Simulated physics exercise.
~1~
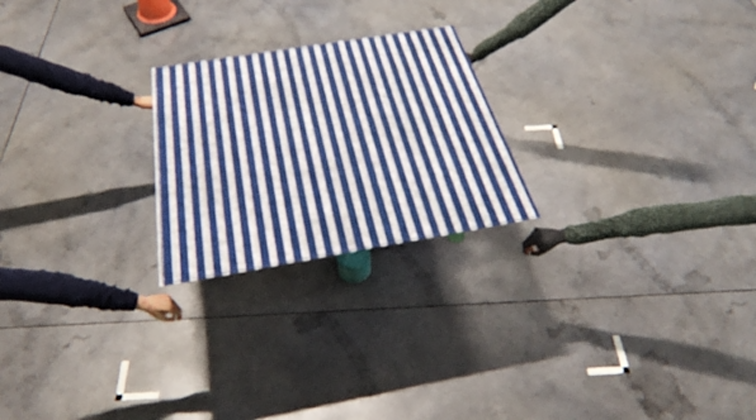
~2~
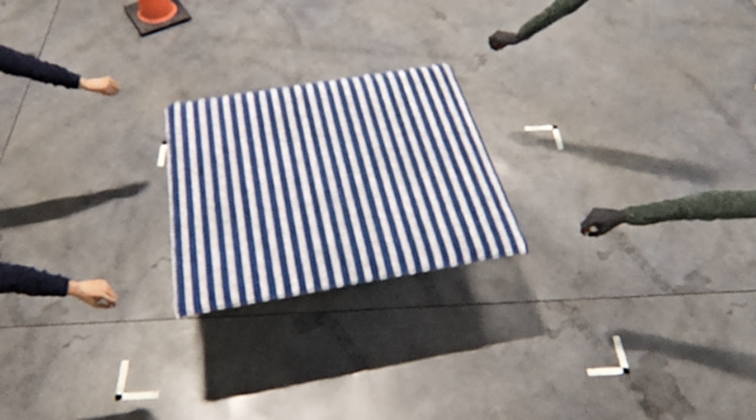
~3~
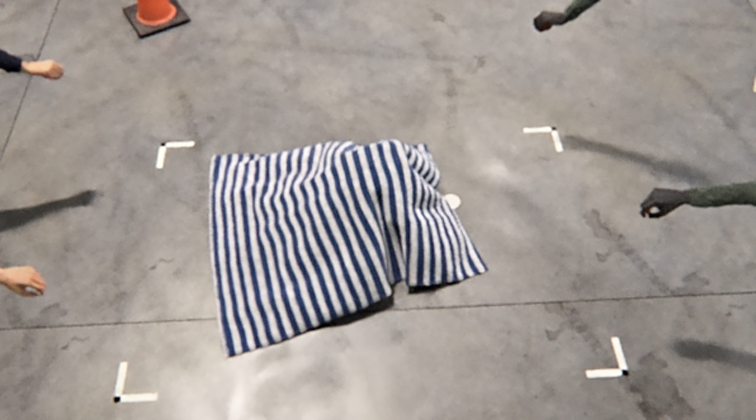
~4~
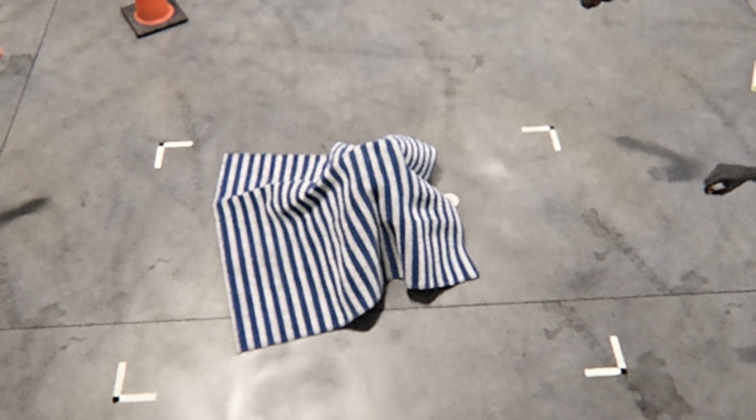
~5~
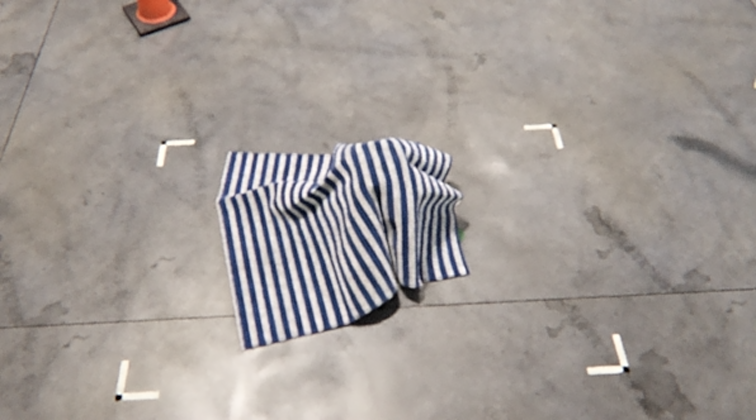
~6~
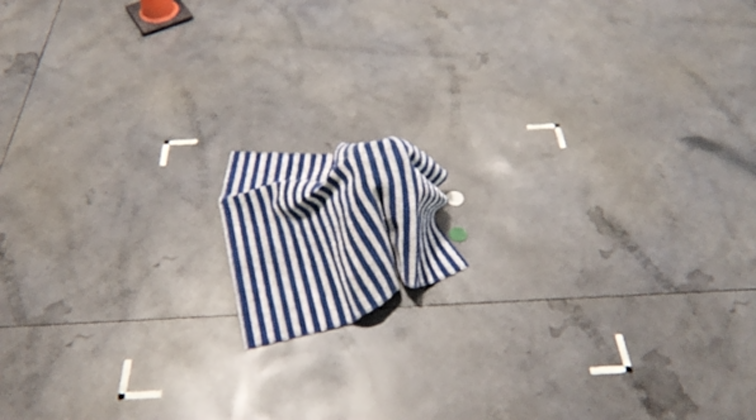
Striped blue and white cloth dropping from four hands onto a concrete floor, crumpling over hidden objects, small white and green discs showing beside it.
